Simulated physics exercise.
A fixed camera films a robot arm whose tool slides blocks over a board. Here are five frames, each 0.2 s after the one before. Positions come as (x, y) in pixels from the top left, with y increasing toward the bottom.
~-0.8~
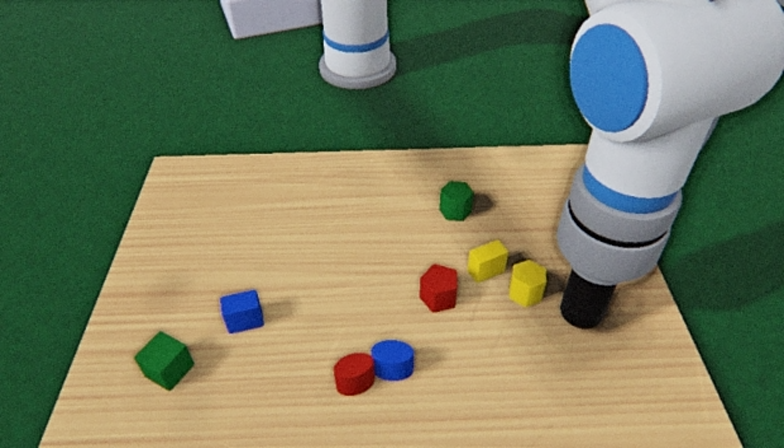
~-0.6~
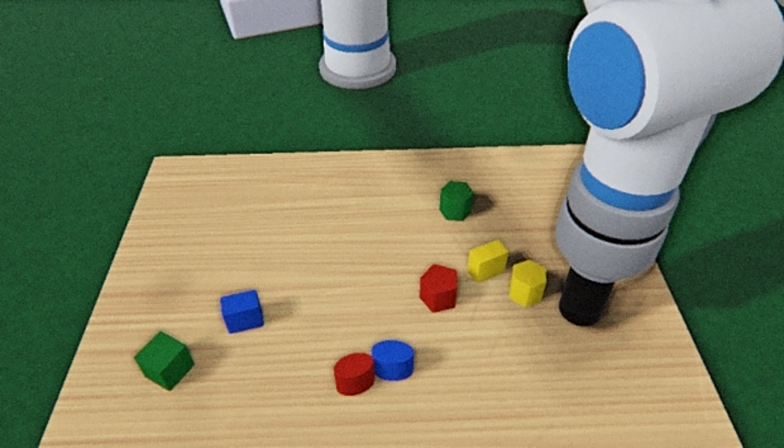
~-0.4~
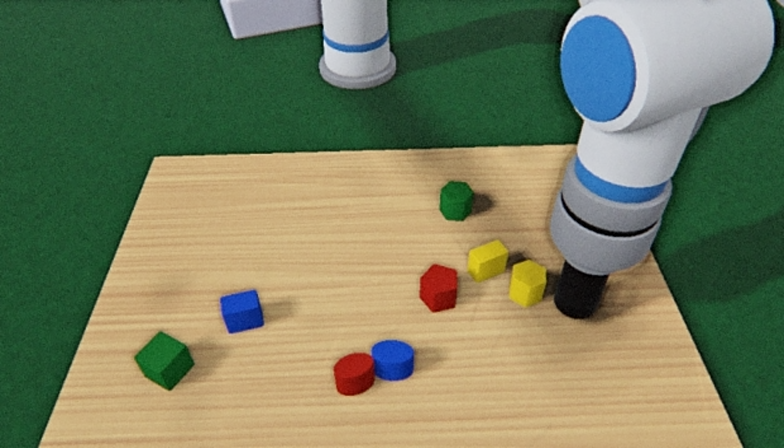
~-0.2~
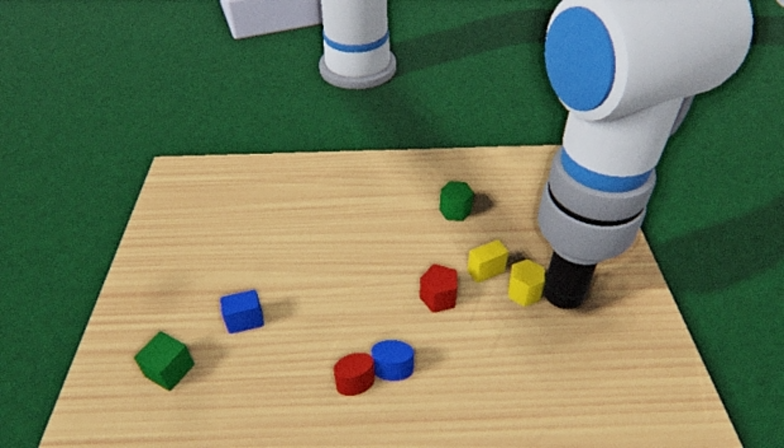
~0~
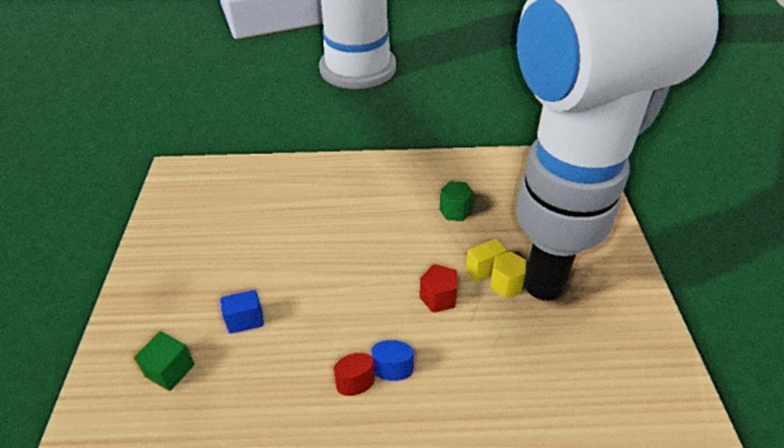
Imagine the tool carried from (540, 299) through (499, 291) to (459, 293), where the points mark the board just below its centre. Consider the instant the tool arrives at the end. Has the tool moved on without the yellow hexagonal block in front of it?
Yes, I think so.
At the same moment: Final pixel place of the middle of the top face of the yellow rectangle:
Most likely (461, 228).
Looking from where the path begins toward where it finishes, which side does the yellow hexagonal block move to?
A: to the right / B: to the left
A.
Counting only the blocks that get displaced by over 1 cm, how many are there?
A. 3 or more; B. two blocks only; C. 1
A - 3 or more.
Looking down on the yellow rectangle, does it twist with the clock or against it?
My prediction: CW.
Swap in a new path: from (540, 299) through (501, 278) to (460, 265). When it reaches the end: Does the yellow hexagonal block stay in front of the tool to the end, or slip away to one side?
It keeps leading.
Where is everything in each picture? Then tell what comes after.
In the first picture, tool's lower end (581, 313); red five-sided block (440, 278); yellow rectangle (489, 251); yellow hexagonal block (530, 273).
In the second picture, tool (579, 311); blocks still.
In the third picture, tool (574, 304); blocks still.
In the fourth picture, tool (563, 294); blocks still.
In the fifth picture, tool (544, 286); red five-sided block (440, 278); yellow rectangle (487, 250); yellow hexagonal block (510, 264).
What follows on the original path. Halfway along, tool (501, 278); yellow rectangle (466, 232); yellow hexagonal block (477, 250), turned 45° clockwise.
At the end, tool (460, 280); red five-sided block (425, 281), turned 15° anticlockwise; yellow rectangle (461, 228), turned 20° clockwise; yellow hexagonal block (461, 246), turned 70° clockwise.
